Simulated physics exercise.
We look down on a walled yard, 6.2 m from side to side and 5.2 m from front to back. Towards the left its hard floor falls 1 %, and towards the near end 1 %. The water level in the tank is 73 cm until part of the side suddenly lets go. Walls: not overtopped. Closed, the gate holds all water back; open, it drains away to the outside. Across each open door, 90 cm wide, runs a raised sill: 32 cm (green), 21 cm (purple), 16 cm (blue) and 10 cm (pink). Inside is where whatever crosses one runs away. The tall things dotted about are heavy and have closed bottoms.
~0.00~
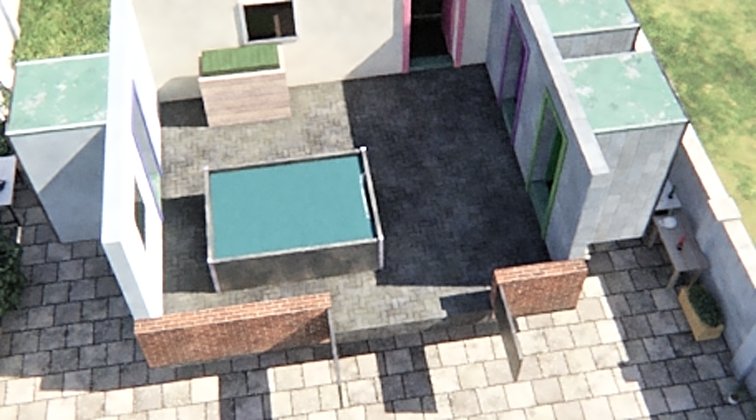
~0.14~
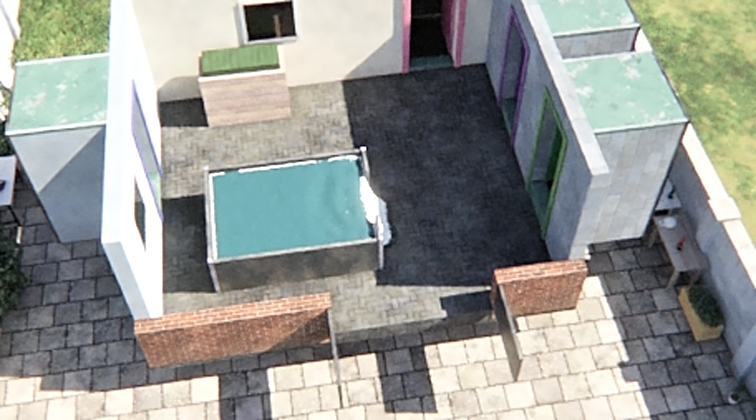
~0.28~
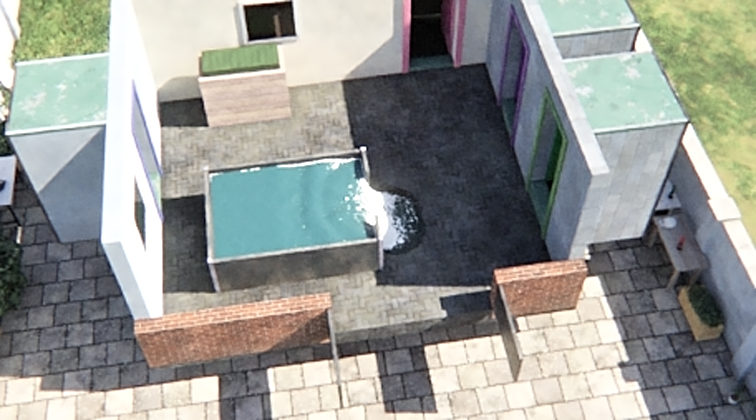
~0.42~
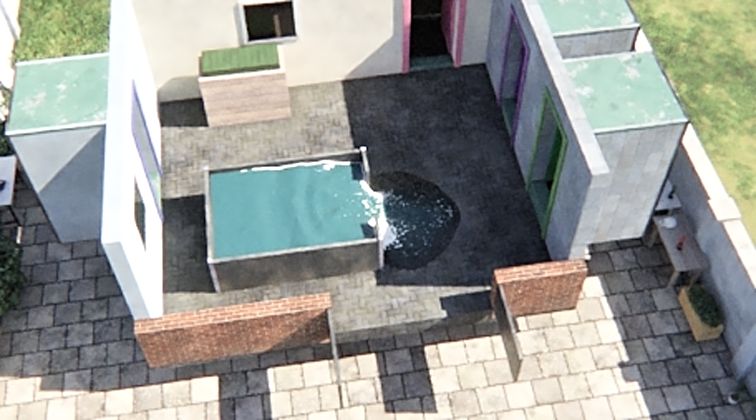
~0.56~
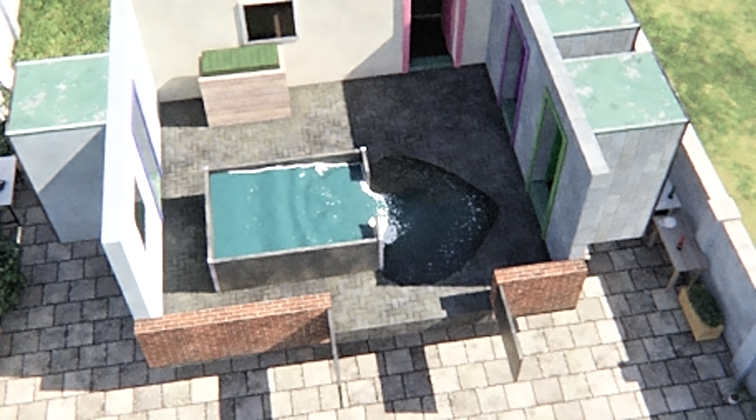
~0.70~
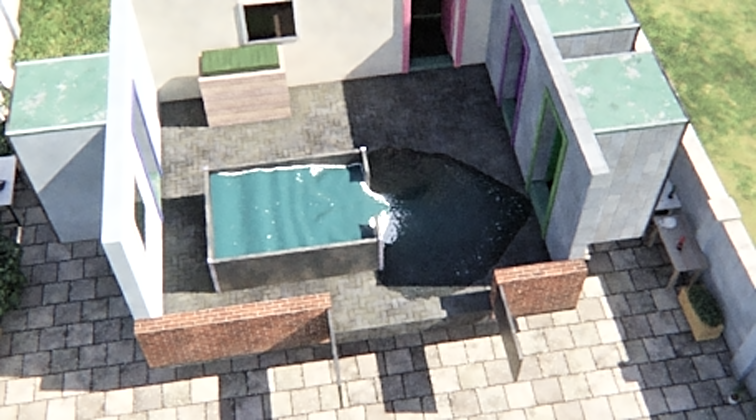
Water pours from the right side of the tank and spreads across the dark paving.
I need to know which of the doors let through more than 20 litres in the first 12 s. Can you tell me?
The green door never breaches the limit; the purple door never breaches the limit; the blue door never breaches the limit; the pink door breaches the limit.
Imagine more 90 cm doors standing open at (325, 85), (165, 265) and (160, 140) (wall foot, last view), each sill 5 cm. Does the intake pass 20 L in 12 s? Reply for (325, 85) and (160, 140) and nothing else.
First door beyond the limit, second door beyond the limit.
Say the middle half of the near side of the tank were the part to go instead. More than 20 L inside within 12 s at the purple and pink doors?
Purple short, pink short.
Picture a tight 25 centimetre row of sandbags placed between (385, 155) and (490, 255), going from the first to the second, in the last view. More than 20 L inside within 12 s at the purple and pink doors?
Against the limit, the purple door stays within it and the pink door stays within it.
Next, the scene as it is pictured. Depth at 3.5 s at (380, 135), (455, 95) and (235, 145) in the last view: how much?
First spot near 0 cm, second near 11 cm, third near 0 cm.
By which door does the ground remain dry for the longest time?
That would be the blue door, last of all.
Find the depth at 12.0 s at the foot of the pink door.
Roughly 5.5 cm.
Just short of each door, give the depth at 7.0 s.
Green 13 cm, purple 8 cm, blue 12 cm, pink 14 cm.
After 1.4 s water covers 35 % of the floor and is deepest (42 cm) near (553, 287); green door 29 cm at the sill, 0 L in, purple door 12 cm at the sill, 0 L in, blue door not reached, pink door not reached.
After 2.2 s water covers 40 % of the floor and is deepest (39 cm) near (538, 241); green door 30 cm at the sill, 0 L in, purple door 20 cm at the sill, 0 L in, blue door not reached, pink door not reached.
After 3.5 s water covers 45 % of the floor and is deepest (27 cm) near (553, 287); green door 23 cm at the sill, 1 L in, purple door 15 cm at the sill, 0 L in, blue door not reached, pink door 19 cm at the sill, 22 L in.
After 7.0 s water covers 90 % of the floor and is deepest (16 cm) near (296, 98); green door 13 cm at the sill, 1 L in, purple door 8 cm at the sill, 0 L in, blue door 12 cm at the sill, 0 L in, pink door 14 cm at the sill, 94 L in.
After 12.0 s water covers 95 % of the floor and is deepest (16 cm) near (161, 143); green door 8 cm at the sill, 1 L in, purple door 7 cm at the sill, 0 L in, blue door 14 cm at the sill, 1 L in, pink door 6 cm at the sill, 100 L in.
